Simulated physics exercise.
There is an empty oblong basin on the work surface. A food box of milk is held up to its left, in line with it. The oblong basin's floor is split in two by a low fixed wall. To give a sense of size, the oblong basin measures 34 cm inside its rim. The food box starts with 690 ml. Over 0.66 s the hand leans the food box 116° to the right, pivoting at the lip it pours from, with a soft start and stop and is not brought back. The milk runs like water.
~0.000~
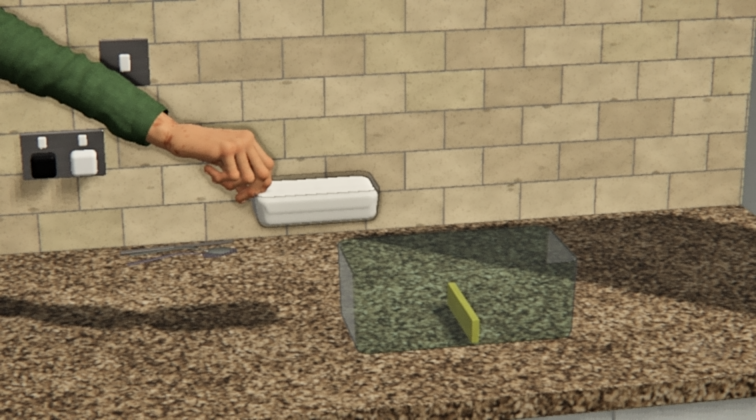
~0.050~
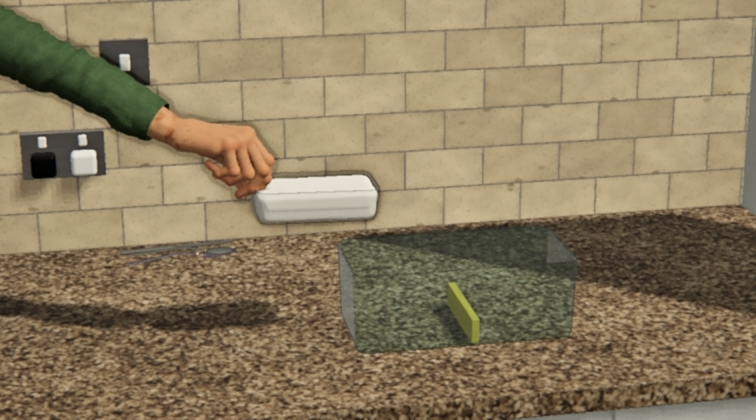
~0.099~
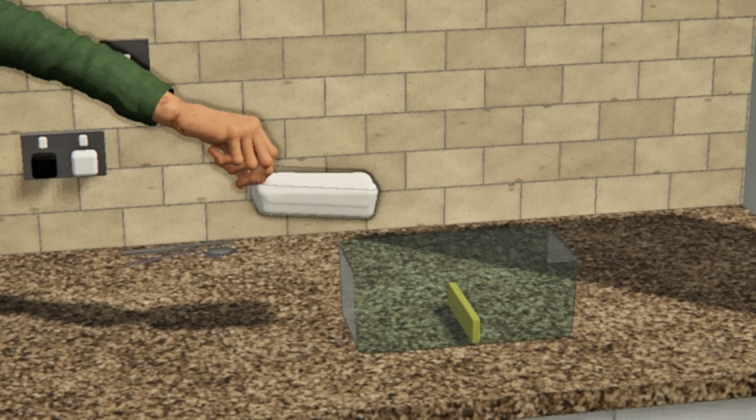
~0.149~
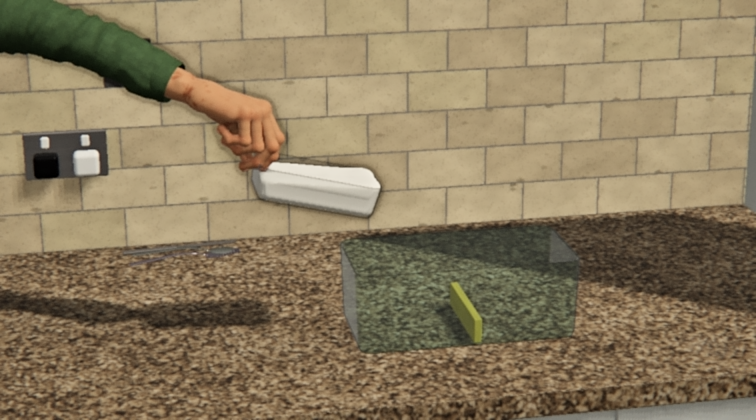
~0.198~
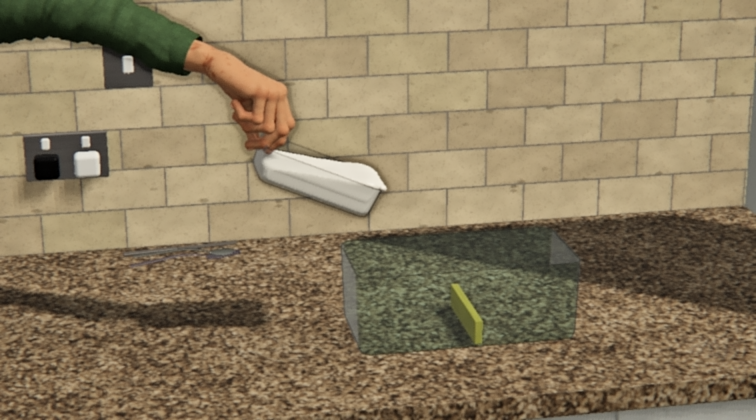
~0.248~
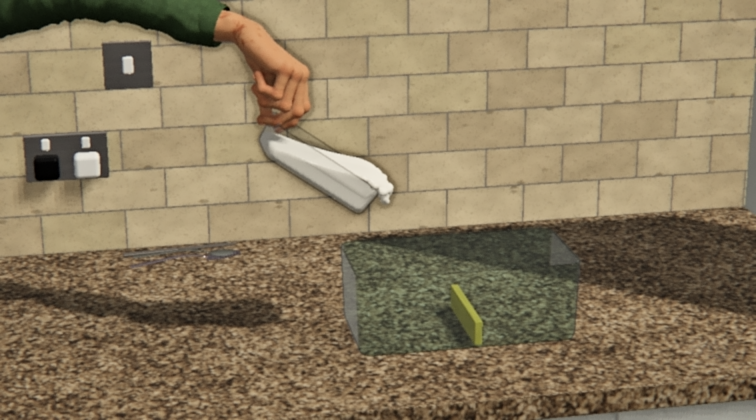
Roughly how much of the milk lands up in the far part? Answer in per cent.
Around 47 %.
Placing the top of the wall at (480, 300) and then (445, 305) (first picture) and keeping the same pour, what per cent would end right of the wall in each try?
In order, 25 and 55 per cent.
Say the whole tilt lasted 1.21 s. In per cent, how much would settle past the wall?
In that case, roughly 40 per cent.
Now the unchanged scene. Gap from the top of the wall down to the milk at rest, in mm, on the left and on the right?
For the left, around 28 mm; for the right, around 26 mm.
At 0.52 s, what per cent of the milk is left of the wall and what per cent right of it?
About 32 % left, 0 % right.
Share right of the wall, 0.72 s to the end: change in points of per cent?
It falls by about 12.
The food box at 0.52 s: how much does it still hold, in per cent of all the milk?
Near 8 in a hundred.
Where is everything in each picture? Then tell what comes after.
Tilt 0°; pouring edge (375, 181); surface from (254, 191) to (372, 184); the oblong basin's rim runs from (346, 260) to (563, 244); the wall's top is at (463, 302), in the first frame.
Tilt 2°; pouring edge (375, 181); surface from (254, 189) to (372, 183), in the second frame.
Tilt 6°; pouring edge (375, 181); surface from (254, 182) to (372, 180), in the third frame.
Tilt 14°; pouring edge (377, 181); surface from (257, 171) to (376, 177); 1 per cent is over the edge, in the fourth frame.
Tilt 24°; pouring edge (377, 183); surface from (259, 157) to (364, 172); 5 per cent is over the edge, in the fifth frame.
Tilt 36°; pouring edge (376, 184); surface from (263, 139) to (355, 163); 11 per cent is over the edge, in the sixth frame.
After 0.52 s the tilt is 104° and 8 per cent is still to pour, 32 is left of the wall and 0 right of it.
After 0.72 s the tilt is 116° and 0 per cent is still to pour, 29 is left of the wall and 59 right of it.
After 0.93 s the tilt is 116° and 0 per cent is still to pour, 40 is left of the wall and 44 right of it.
After 1.16 s the tilt is 116° and 0 per cent is still to pour, 46 is left of the wall and 47 right of it.
In the end 46 per cent lies left of the wall, 47 right of it and 8 outside.
